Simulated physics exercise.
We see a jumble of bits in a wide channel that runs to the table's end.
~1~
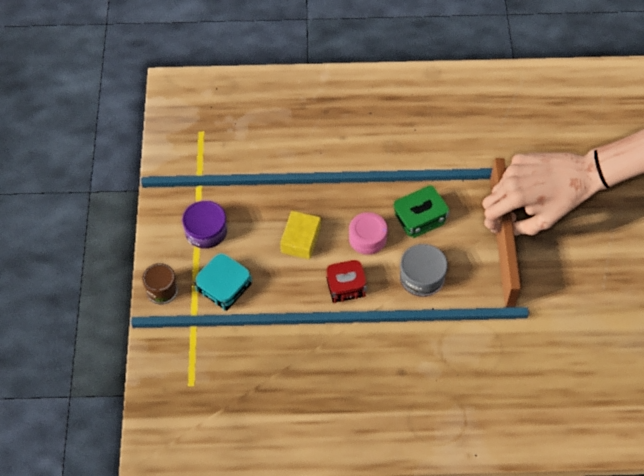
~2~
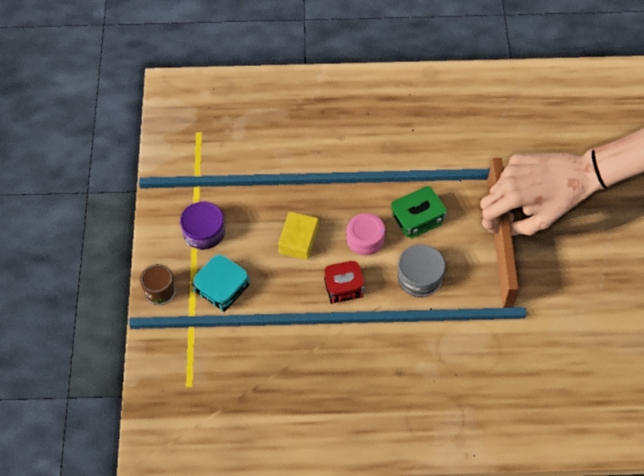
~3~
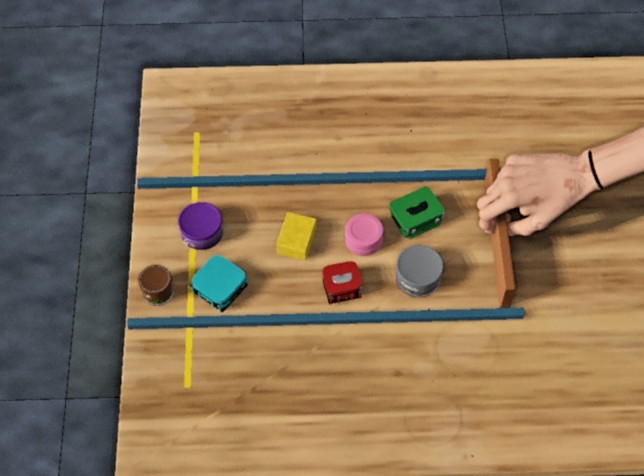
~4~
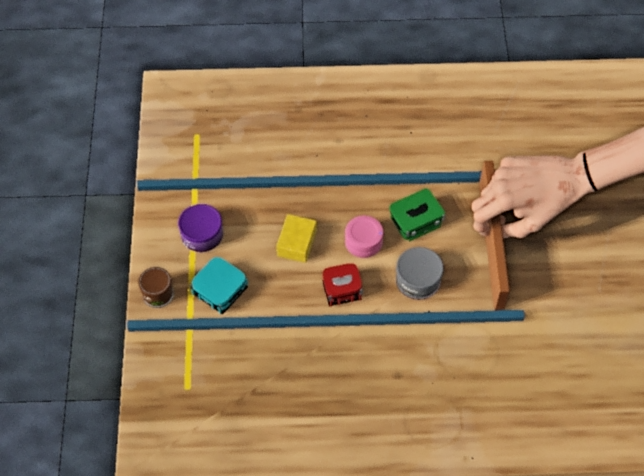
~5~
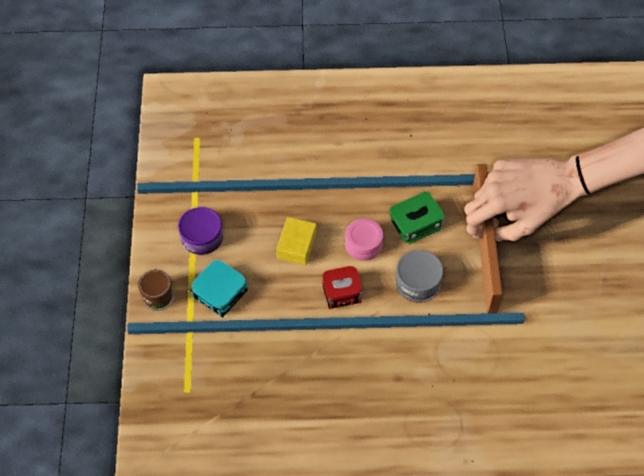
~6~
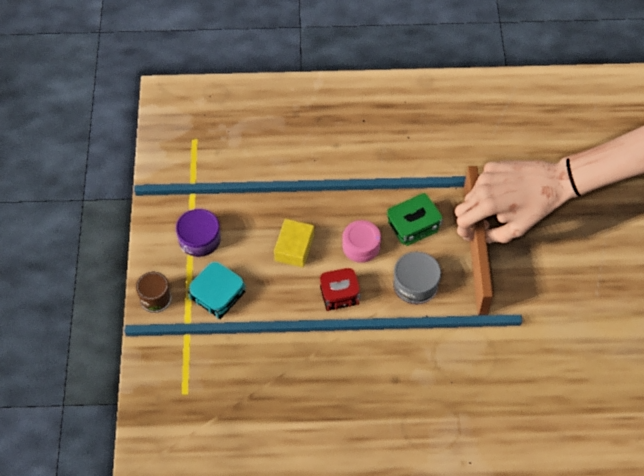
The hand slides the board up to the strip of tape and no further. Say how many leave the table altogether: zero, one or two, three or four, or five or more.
Outcome: The number that fall off is three or four.
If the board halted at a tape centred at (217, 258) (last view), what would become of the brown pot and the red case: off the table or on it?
The brown pot falls, the red case holds on.
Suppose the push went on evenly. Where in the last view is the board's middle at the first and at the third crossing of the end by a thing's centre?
At (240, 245) for the first, at (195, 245) for the third.
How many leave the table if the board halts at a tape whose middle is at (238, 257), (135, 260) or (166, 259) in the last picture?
Down on the floor: 0, 8 and 5.
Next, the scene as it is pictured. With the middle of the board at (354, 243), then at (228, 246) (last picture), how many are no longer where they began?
By then 5, and 8.
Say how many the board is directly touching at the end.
It touches 3.
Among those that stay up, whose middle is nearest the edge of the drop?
The red case ends nearest.
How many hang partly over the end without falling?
It comes to 2.
Early on, none off yet; brown pot at rest near (154, 292); purple tub at rest near (199, 233); turquoise case at rest near (217, 290).
A while later, none off yet; brown pot at rest near (154, 292); purple tub travelled a little near (183, 233); turquoise case travelled about its own width near (192, 280).
Finally, the number that fall off is three or four; lost, turquoise case, purple tub and brown pot.
